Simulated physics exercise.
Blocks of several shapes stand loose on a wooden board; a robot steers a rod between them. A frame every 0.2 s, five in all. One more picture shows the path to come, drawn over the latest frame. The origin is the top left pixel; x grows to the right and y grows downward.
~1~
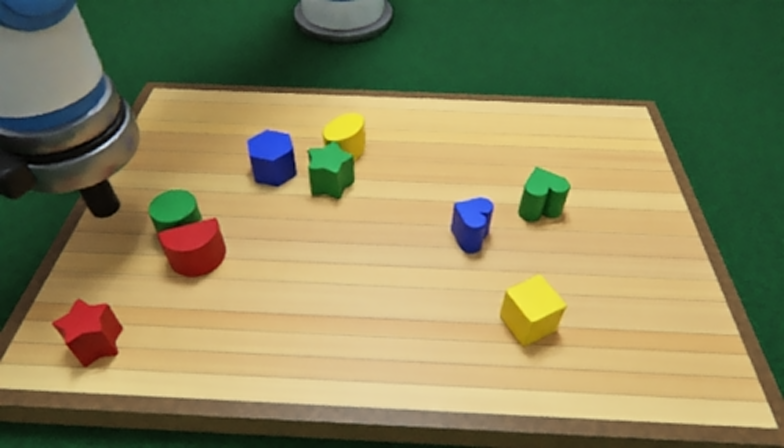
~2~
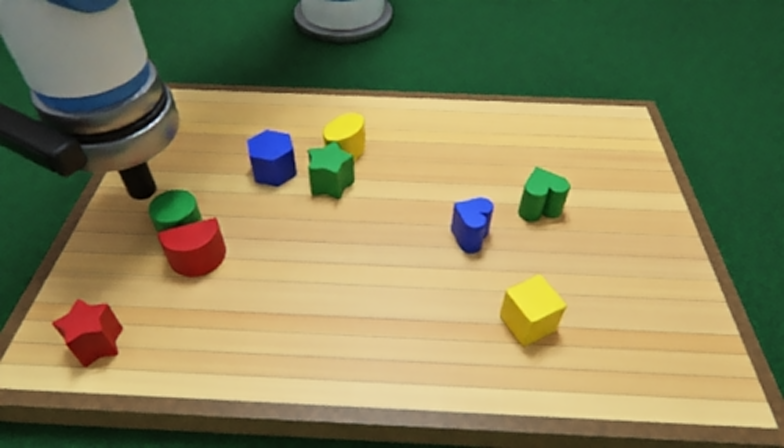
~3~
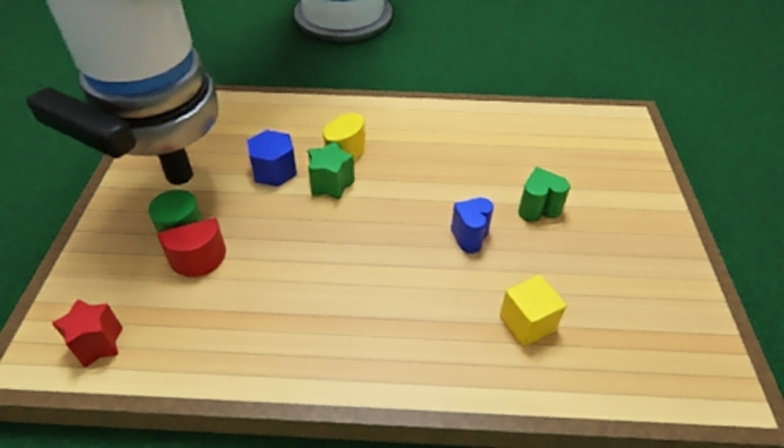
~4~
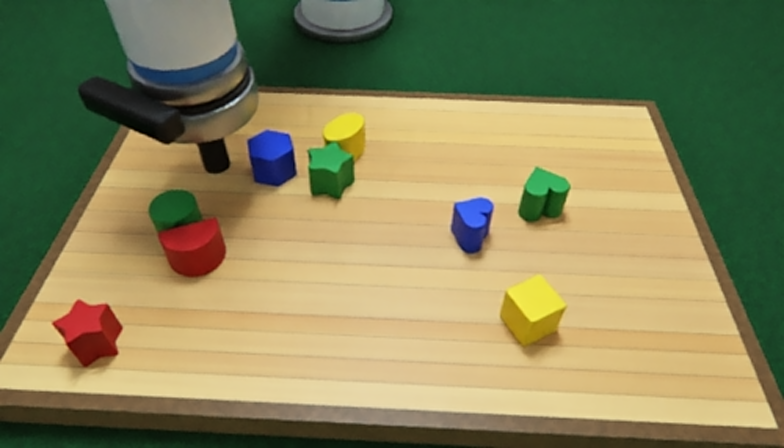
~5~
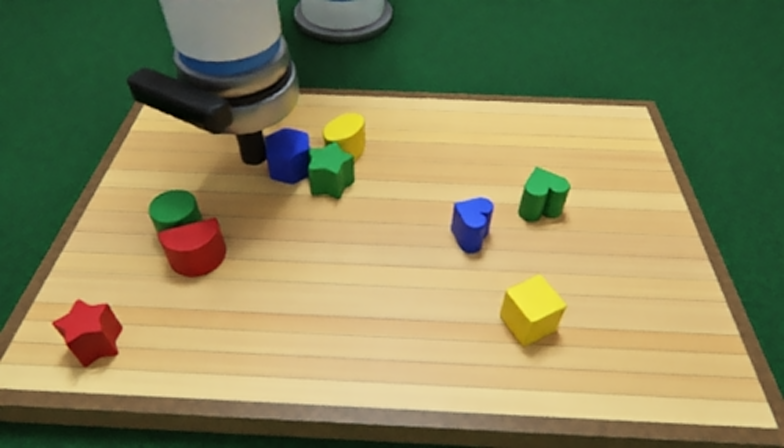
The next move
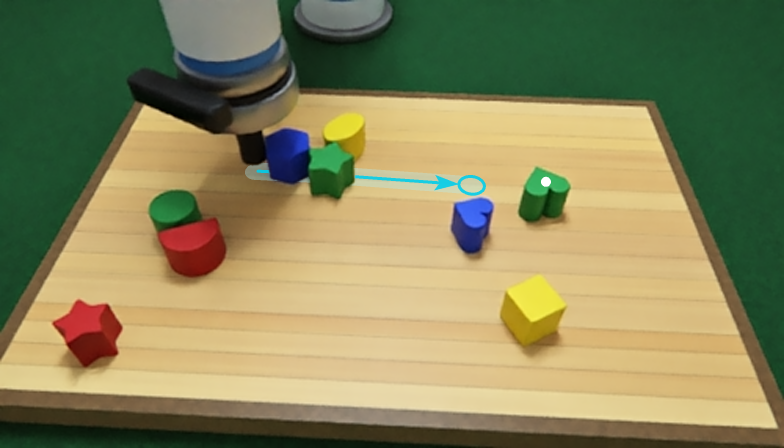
A light wooden board with a darker rim lies on a green surface, seen from above at an angle by a still camera. Blue, green and yellow blocks cluster at the upper left, green, red and star-shaped red ones sit lower left, and two hearts and a yellow cube stand right. A robot arm's dark rod glides rightward past the green round block, then nudges the blue hexagon slightly right, toward the green star.
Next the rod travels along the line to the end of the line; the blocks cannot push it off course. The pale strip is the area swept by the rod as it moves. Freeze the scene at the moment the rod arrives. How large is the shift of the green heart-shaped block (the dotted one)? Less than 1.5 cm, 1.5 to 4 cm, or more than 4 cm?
Short: Under 1.5 cm.
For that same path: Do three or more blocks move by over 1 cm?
Yes, it checks out.
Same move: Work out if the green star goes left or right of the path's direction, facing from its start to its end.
It goes right.
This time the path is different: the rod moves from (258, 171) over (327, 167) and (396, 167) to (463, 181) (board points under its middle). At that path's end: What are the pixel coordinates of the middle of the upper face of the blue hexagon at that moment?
Its top centre lands on (454, 128).
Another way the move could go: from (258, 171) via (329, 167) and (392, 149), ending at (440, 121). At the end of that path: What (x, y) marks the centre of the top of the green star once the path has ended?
The centre of its top will be at (364, 163).
The line goes straight from (258, 171) to (472, 185); the dot is on the green heart-shaped block.
The first path, step by step. One third of the way, rod (327, 161); blue hexagon (357, 137), turned 25° anticlockwise; green star (364, 164), turned 90° clockwise; yellow oval (380, 114), turned 50° anticlockwise.
Two thirds of the way, rod (401, 167); blue hexagon (407, 131), turned 80° anticlockwise; green star (397, 174); yellow oval (395, 106), turned 90° anticlockwise.
At the end, rod (474, 172); blue hexagon (407, 131), turned 80° anticlockwise; green star (400, 175), turned 185° clockwise; yellow oval (395, 106), turned 90° anticlockwise; green heart-shaped block unmoved.
